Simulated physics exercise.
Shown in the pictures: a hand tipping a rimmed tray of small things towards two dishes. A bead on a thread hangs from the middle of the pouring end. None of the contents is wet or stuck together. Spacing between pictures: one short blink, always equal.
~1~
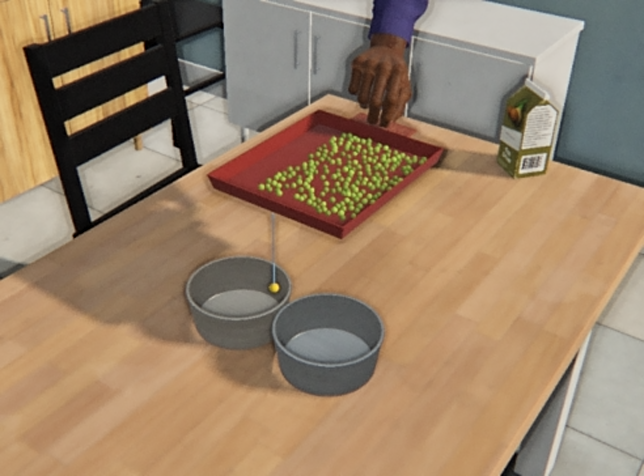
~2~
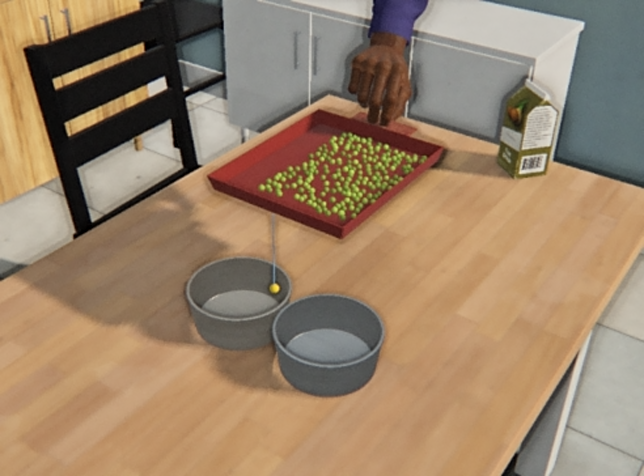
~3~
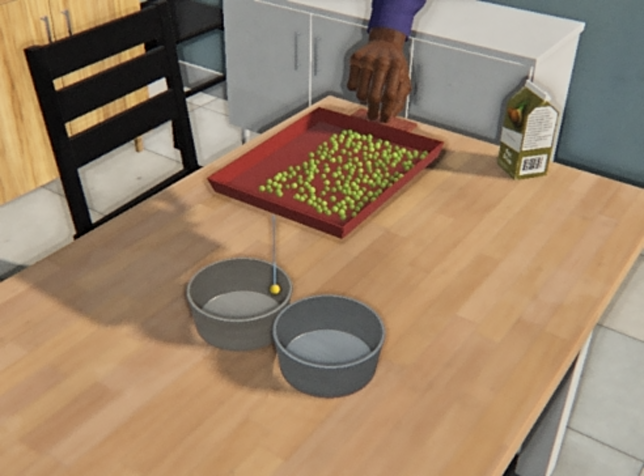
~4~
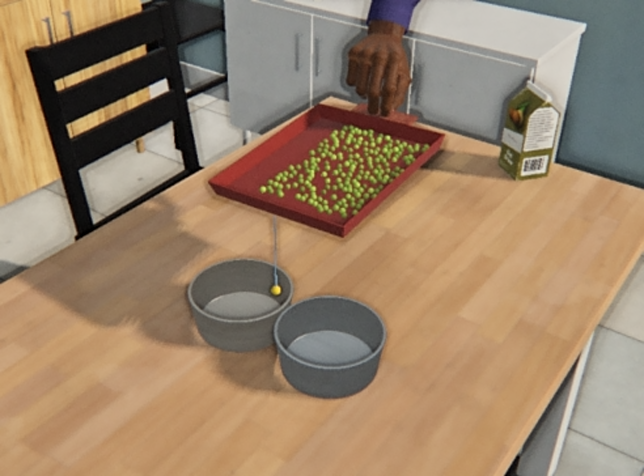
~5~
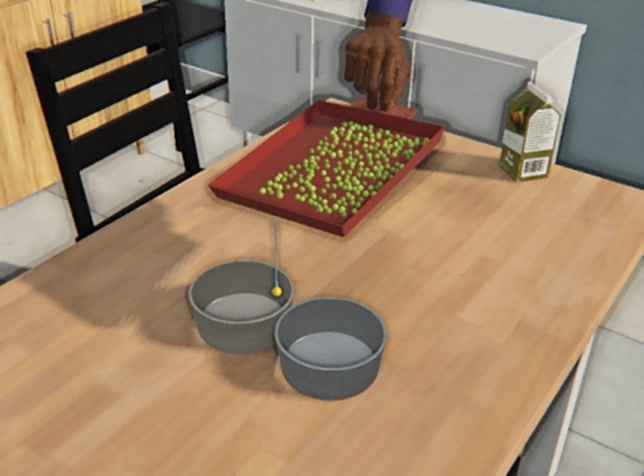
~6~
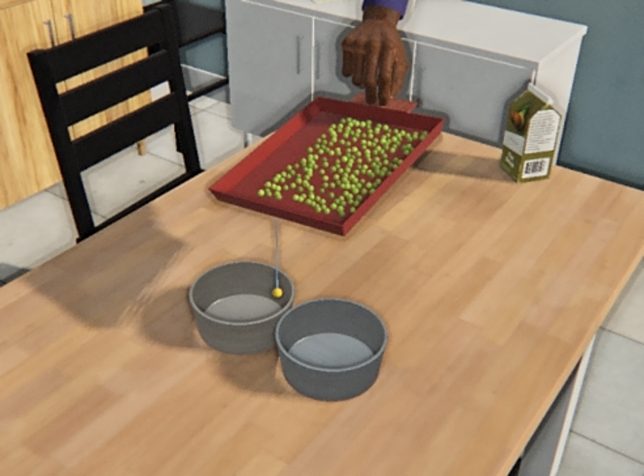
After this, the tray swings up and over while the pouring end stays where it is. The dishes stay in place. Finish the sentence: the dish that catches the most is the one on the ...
... left.
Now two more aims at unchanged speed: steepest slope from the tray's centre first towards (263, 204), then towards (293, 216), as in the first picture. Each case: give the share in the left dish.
The first try gives close to 80 per cent, the second close to 0 per cent.
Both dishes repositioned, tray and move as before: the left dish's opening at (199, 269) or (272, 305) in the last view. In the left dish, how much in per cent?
Close to 100 in a hundred first, close to 0 in a hundred second.
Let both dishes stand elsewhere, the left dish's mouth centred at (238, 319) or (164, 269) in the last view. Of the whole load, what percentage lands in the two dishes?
First case around 0 %, second case around 40 %.
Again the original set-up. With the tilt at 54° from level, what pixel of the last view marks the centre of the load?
Centre estimate: (246, 200).
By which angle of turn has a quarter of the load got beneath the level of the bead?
Near 85 degrees.
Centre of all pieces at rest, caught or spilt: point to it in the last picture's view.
Near (231, 319).
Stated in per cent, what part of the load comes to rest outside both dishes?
Share outside: Near 0 %.
Soon, tray tipped steeply; nearly all on the tray; a stray few in the air.
A while on, tray tipped right over; about a quarter on the tray; about two thirds in the left dish; a stray few outside both; a small part in the air.
Towards the end, tray tipped past a quarter turn; nearly all in the left dish; a stray few outside both.
Finally, tray tipped past a quarter turn; none in the right dish; nearly all in the left dish; a stray few outside both.
